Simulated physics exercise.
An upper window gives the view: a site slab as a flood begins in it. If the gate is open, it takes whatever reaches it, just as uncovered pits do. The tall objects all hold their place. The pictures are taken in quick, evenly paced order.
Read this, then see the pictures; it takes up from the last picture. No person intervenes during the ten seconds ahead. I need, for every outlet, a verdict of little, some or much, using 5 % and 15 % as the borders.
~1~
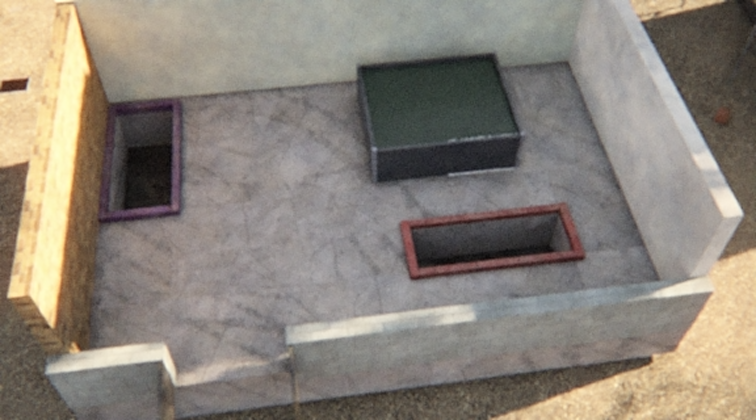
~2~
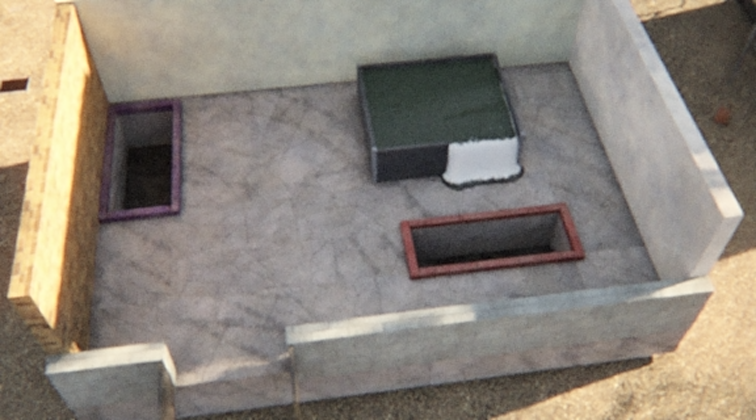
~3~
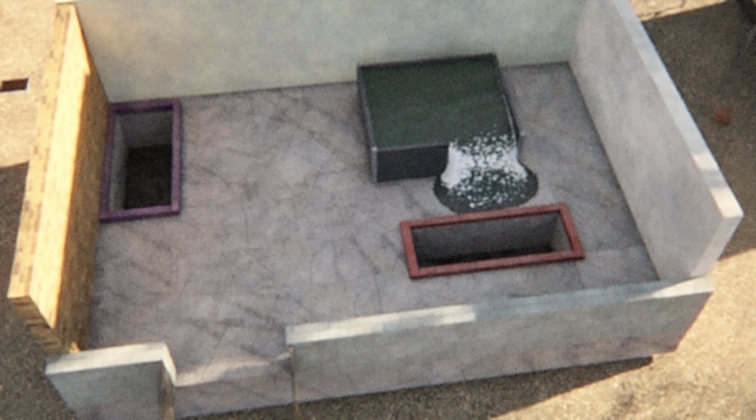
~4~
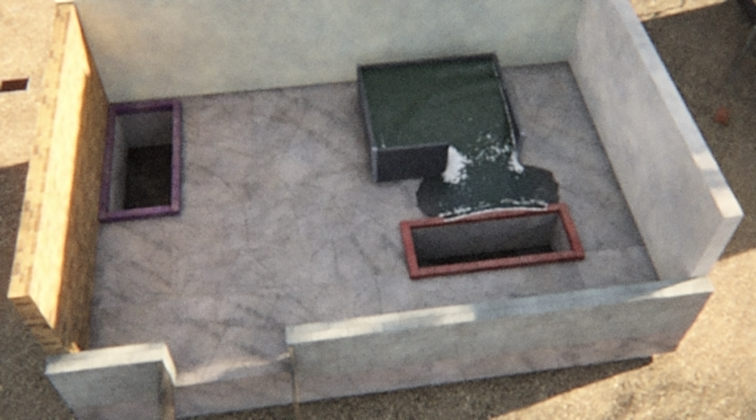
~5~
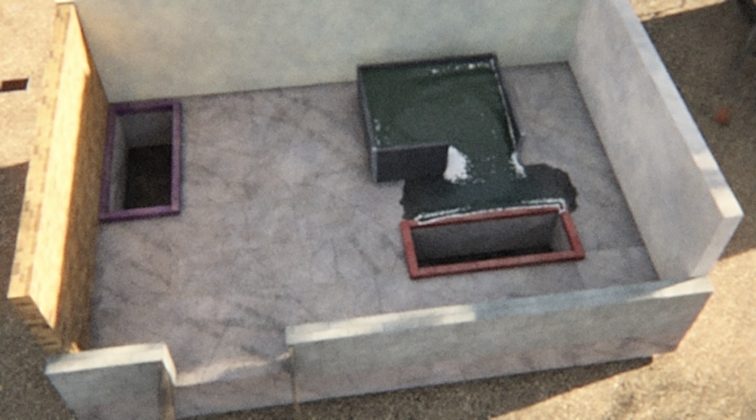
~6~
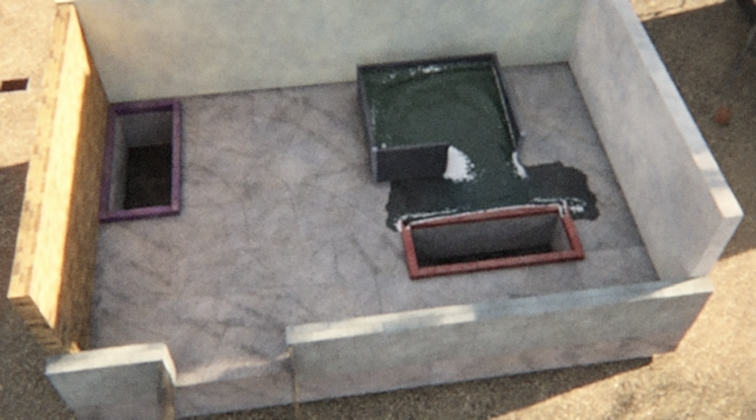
Verdicts: Gate, little; red pit, much; purple pit, little.
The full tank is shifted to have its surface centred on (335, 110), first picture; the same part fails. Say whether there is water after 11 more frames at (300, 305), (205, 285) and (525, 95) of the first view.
Soaked - unflooded - unflooded.
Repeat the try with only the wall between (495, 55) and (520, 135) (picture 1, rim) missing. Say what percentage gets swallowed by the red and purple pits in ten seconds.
In percent: Red 6, purple 4.
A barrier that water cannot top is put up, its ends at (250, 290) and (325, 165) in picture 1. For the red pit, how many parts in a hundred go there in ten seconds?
Roughly 55 per cent ends up in the red pit.
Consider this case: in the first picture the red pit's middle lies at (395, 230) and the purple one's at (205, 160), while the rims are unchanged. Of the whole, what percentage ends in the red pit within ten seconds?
Roughly 6 per cent ends up in the red pit.
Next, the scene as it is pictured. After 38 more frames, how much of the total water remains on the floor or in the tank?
Around 52 parts in a hundred.
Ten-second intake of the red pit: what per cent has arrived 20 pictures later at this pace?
Around 80 in a hundred.
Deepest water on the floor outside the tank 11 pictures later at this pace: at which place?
At about (499, 211).
A moment on, water covers 10 % of the floor; the gate 0 %, the red pit 15 %, the purple pit 0 %.
Next, water covers 15 % of the floor; the gate 0 %, the red pit 28 %, the purple pit 0 %.
Then, water covers 25 % of the floor; the gate 0 %, the red pit 39 %, the purple pit 0 %.
Later, water covers 55 % of the floor; the gate 0 %, the red pit 48 %, the purple pit 0 %.
In the end, water covers 80 % of the floor; the gate 1 %, the red pit 50 %, the purple pit 0 %.
